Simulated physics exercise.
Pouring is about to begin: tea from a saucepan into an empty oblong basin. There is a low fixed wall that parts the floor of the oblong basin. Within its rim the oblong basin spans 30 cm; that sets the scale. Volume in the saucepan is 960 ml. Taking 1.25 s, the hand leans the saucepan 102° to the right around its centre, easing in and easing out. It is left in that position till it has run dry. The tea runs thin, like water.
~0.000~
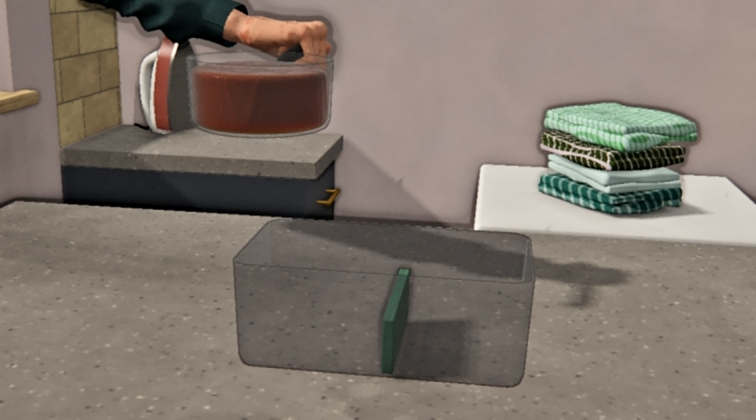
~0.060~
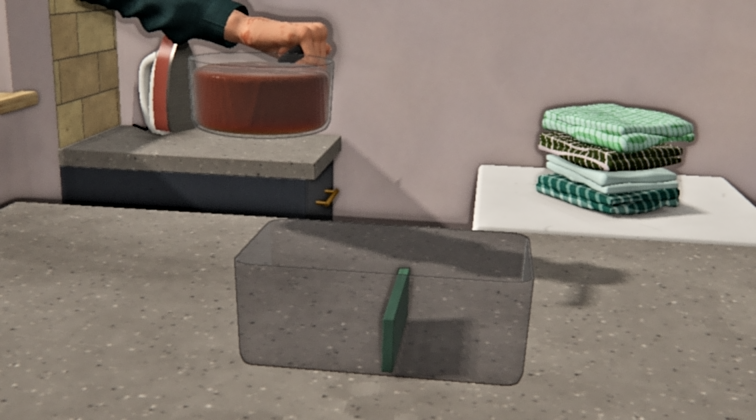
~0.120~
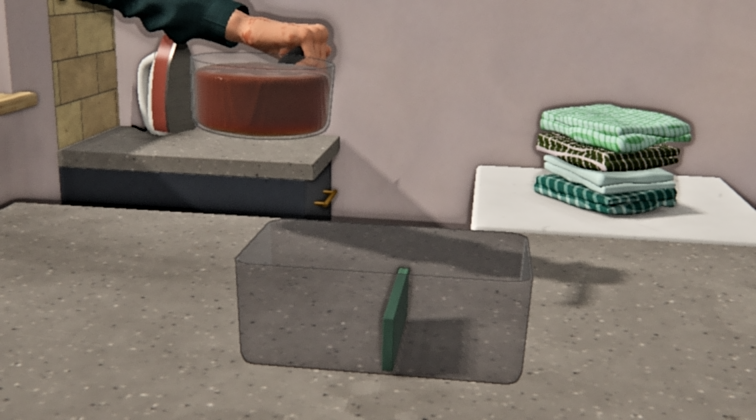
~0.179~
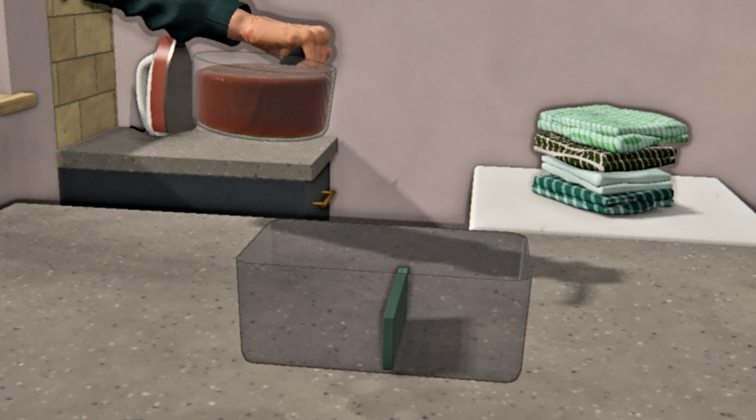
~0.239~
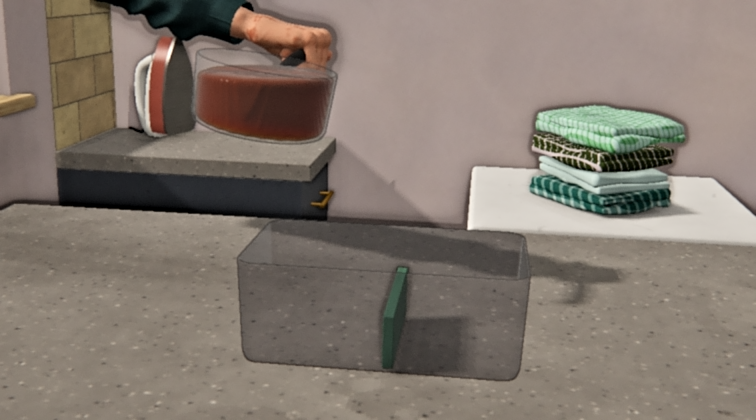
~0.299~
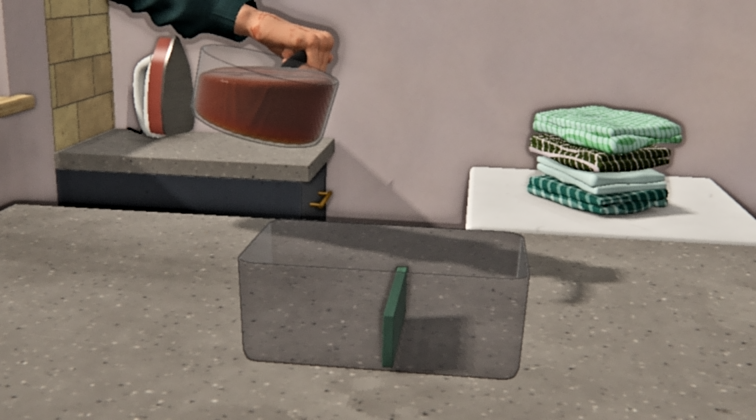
In a kitchen, a hand held a clear saucepan of reddish-brown tea above and behind an empty see-through basin with a green divider, then slowly leaned the pan a little to the right.
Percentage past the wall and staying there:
48 percent.
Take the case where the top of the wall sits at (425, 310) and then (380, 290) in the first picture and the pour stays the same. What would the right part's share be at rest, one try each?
In turn about 15 and 65 per cent.
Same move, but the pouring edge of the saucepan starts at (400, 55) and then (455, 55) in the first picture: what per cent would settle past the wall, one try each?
95 and 75 %.
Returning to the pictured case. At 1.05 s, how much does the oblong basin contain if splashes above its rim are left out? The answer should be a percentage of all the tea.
I reckon close to 82 per cent.
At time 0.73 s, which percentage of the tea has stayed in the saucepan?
About 48 percent.
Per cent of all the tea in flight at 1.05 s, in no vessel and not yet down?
Estimate: About 10 in a hundred.
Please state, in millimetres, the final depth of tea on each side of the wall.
Left part about 20 mm deep, right part about 22 mm deep.
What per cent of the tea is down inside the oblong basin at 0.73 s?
Some 18 per cent.
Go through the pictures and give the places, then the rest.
In the first picture, tilt 0°; pouring edge (331, 63); surface from (196, 66) to (330, 72); the oblong basin's rim runs from (252, 241) to (531, 259); the wall's top is at (397, 294).
In the second picture, tilt 1°; pouring edge (332, 65); surface from (198, 67) to (331, 73).
In the third picture, tilt 2°; pouring edge (333, 68); surface from (199, 68) to (331, 75).
In the fourth picture, tilt 5°; pouring edge (334, 73); surface from (201, 68) to (333, 76).
In the fifth picture, tilt 9°; pouring edge (335, 79); surface from (202, 70) to (335, 78).
In the sixth picture, tilt 14°; pouring edge (337, 86); surface from (203, 72) to (337, 79).
Then, 0.73 s in, the tilt is 65° and 48 per cent is still to pour, 7 is left of the wall and 11 right of it.
Then, 1.05 s in, the tilt is 96° and 9 per cent is still to pour, 33 is left of the wall and 48 right of it.
Then, 1.39 s in, the tilt is 102° and 1 per cent is still to pour, 49 is left of the wall and 48 right of it.
Then, 1.75 s in, the tilt is 102° and 0 per cent is still to pour, 50 is left of the wall and 49 right of it.
Finally, 50 per cent lies left of the wall, 48 right of it and 1 outside.
